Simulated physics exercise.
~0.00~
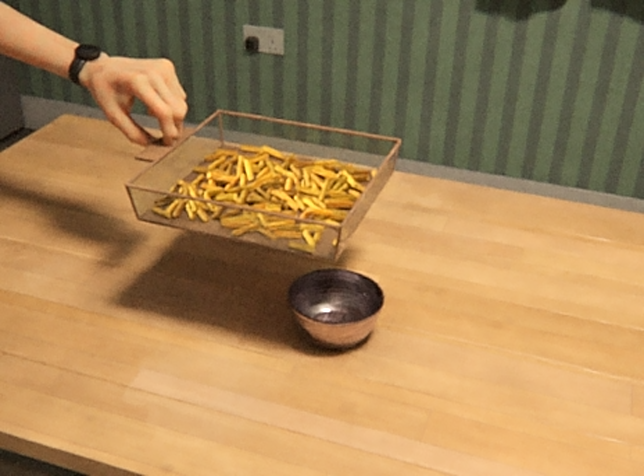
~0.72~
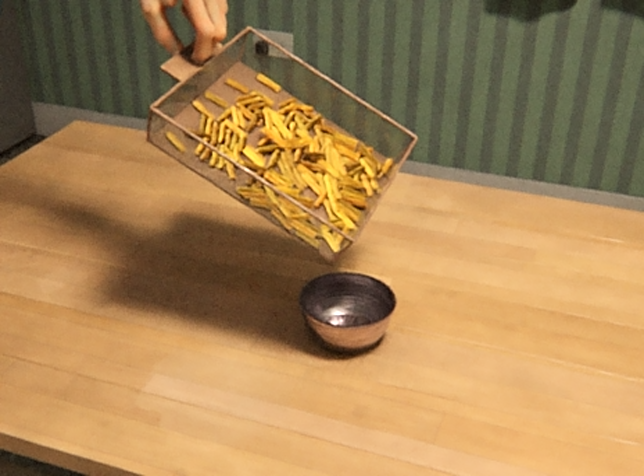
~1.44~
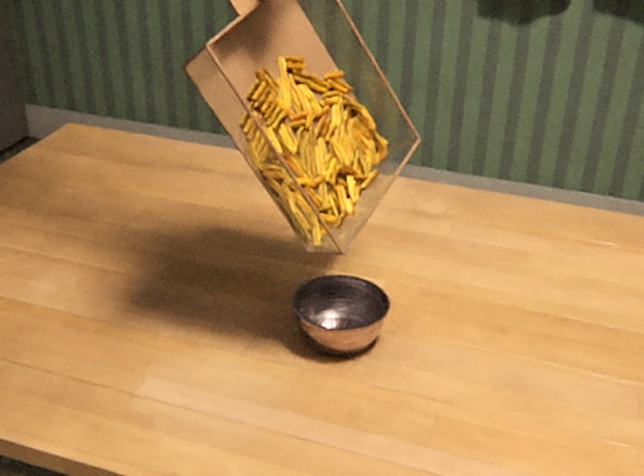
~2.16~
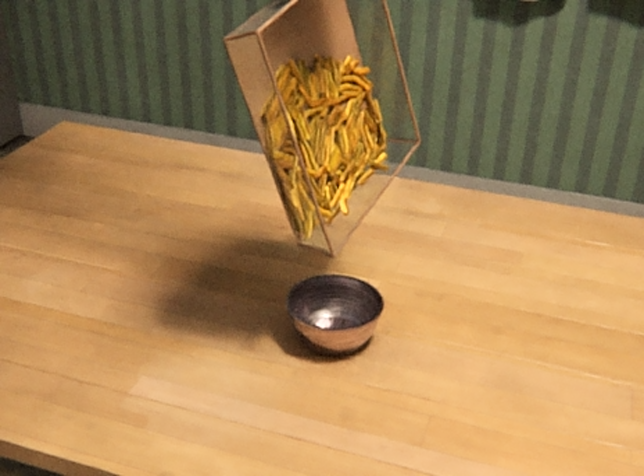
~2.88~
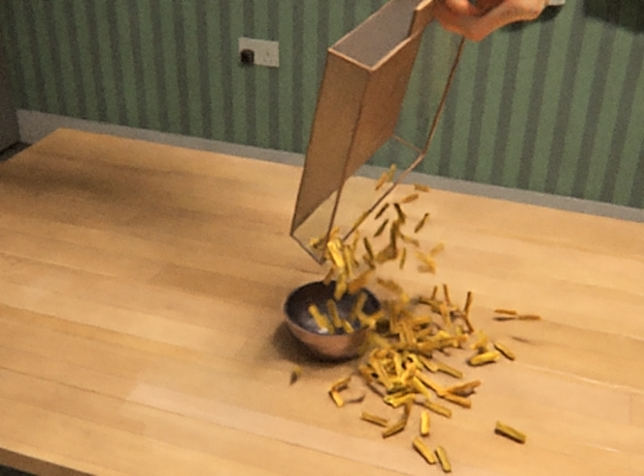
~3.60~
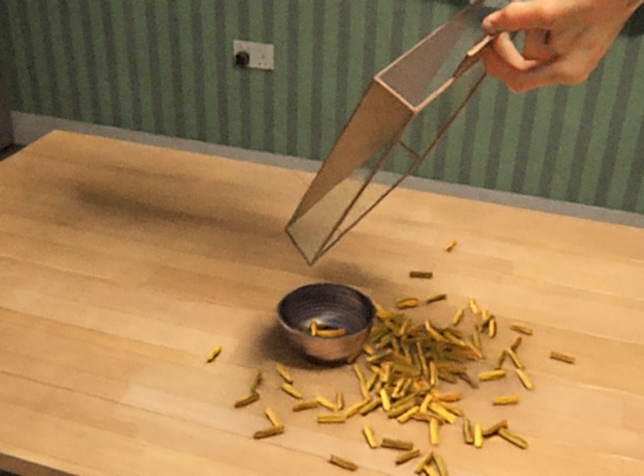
On a wooden table by a green striped wall, a hand tipped a clear-sided tray of short yellow pieces steeply over a small dark bowl until they tumbled out, and most ended up scattered on the tabletop, with only a few in the bowl.
